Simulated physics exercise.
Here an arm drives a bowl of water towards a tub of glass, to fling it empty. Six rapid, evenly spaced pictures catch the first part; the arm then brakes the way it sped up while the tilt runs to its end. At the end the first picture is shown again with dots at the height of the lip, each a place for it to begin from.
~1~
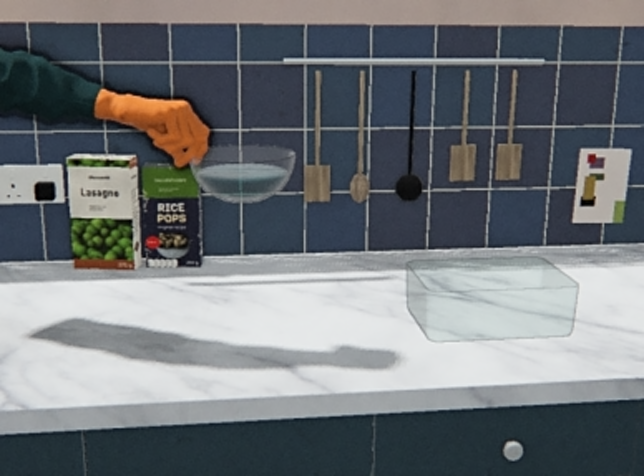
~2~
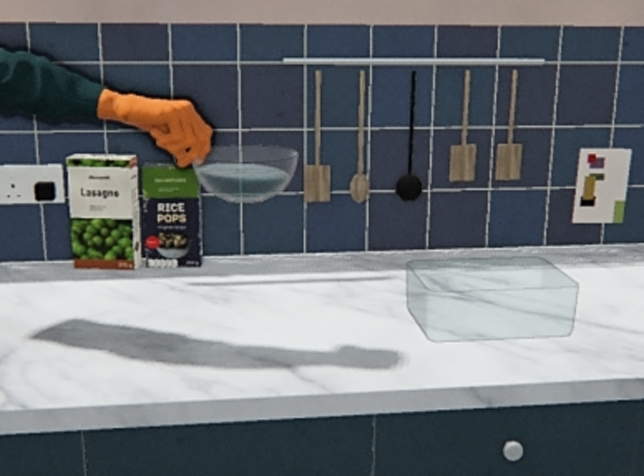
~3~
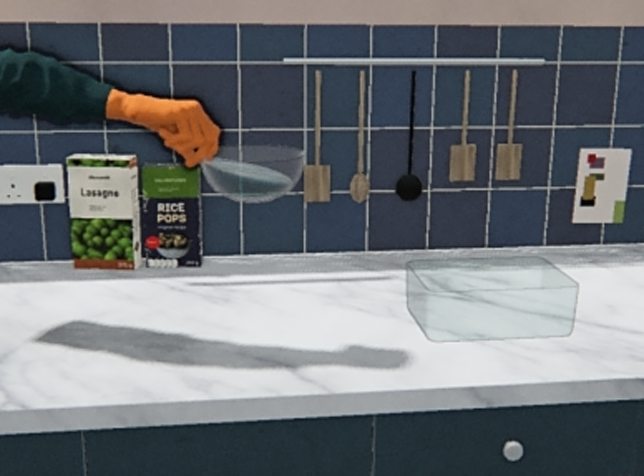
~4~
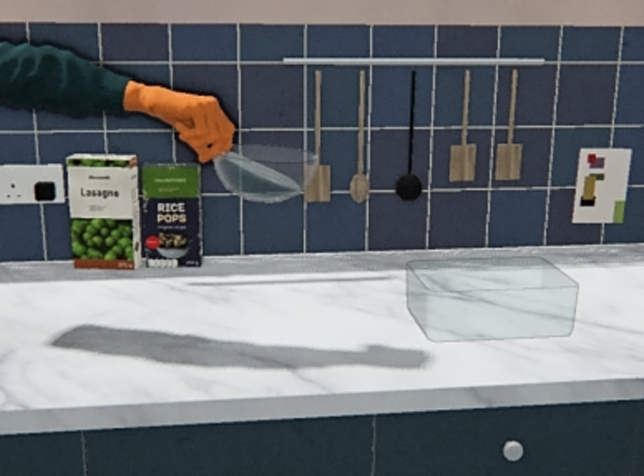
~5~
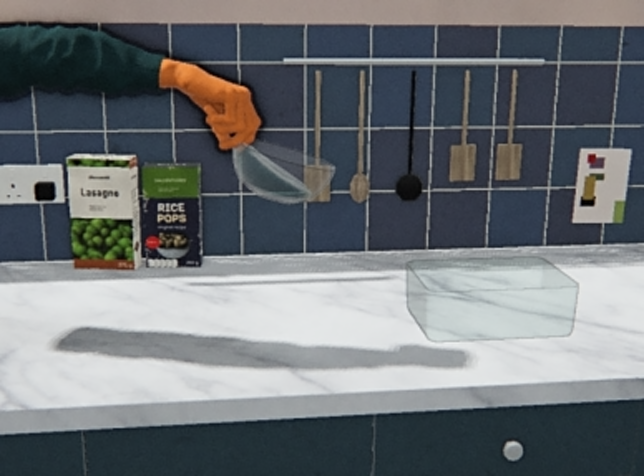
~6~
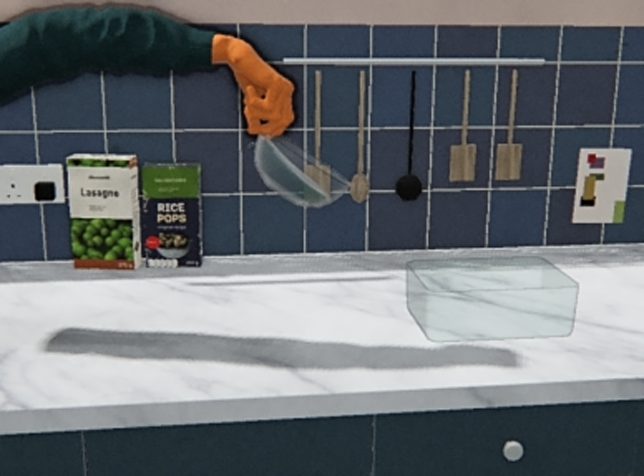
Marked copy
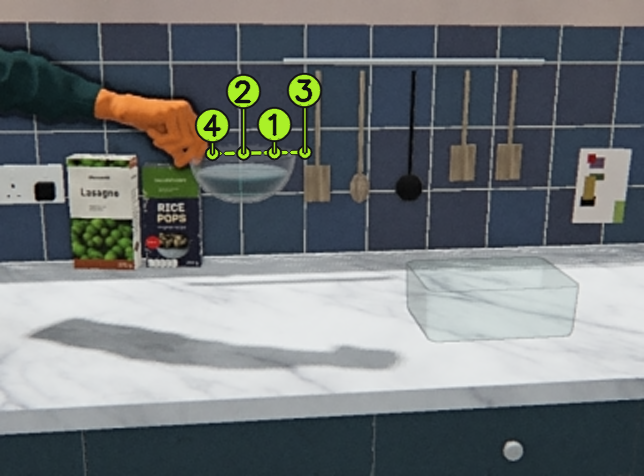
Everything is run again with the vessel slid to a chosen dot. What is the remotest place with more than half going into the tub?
1 will do.
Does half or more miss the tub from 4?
Yes, it does.
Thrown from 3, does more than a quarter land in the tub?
Yes, it does.
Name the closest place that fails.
Place 2.
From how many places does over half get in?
Two.
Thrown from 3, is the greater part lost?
No, not at all.
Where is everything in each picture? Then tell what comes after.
Upright, lip at (293, 152); tub from (426, 341) to (572, 335); nothing has left yet, in the first frame.
Upright, lip at (296, 152); nothing has left yet, in the second frame.
Upright, lip at (303, 152); nothing has left yet, in the third frame.
Tipped about 4°, lip at (316, 155); nothing has left yet, in the fourth frame.
Tipped about 16°, lip at (333, 166); water is over the rim, down to (231, 144), in the fifth frame.
Tipped about 34°, lip at (348, 182); nothing has left yet, in the sixth frame.
In lime, 1 at (274, 152); 2 at (243, 153); 3 at (304, 152); 4 at (212, 153).
For place 1, about 73 % lands in the tub, 15 % falls short and 12 % goes beside or beyond.
For place 2, about 22 % lands in the tub, 71 % falls short and 7 % goes beside or beyond.
For place 3, about 78 % lands in the tub, 6 % falls short and 16 % goes beside or beyond.
For place 4, about 0 % lands in the tub, 96 % falls short and 4 % goes beside or beyond.
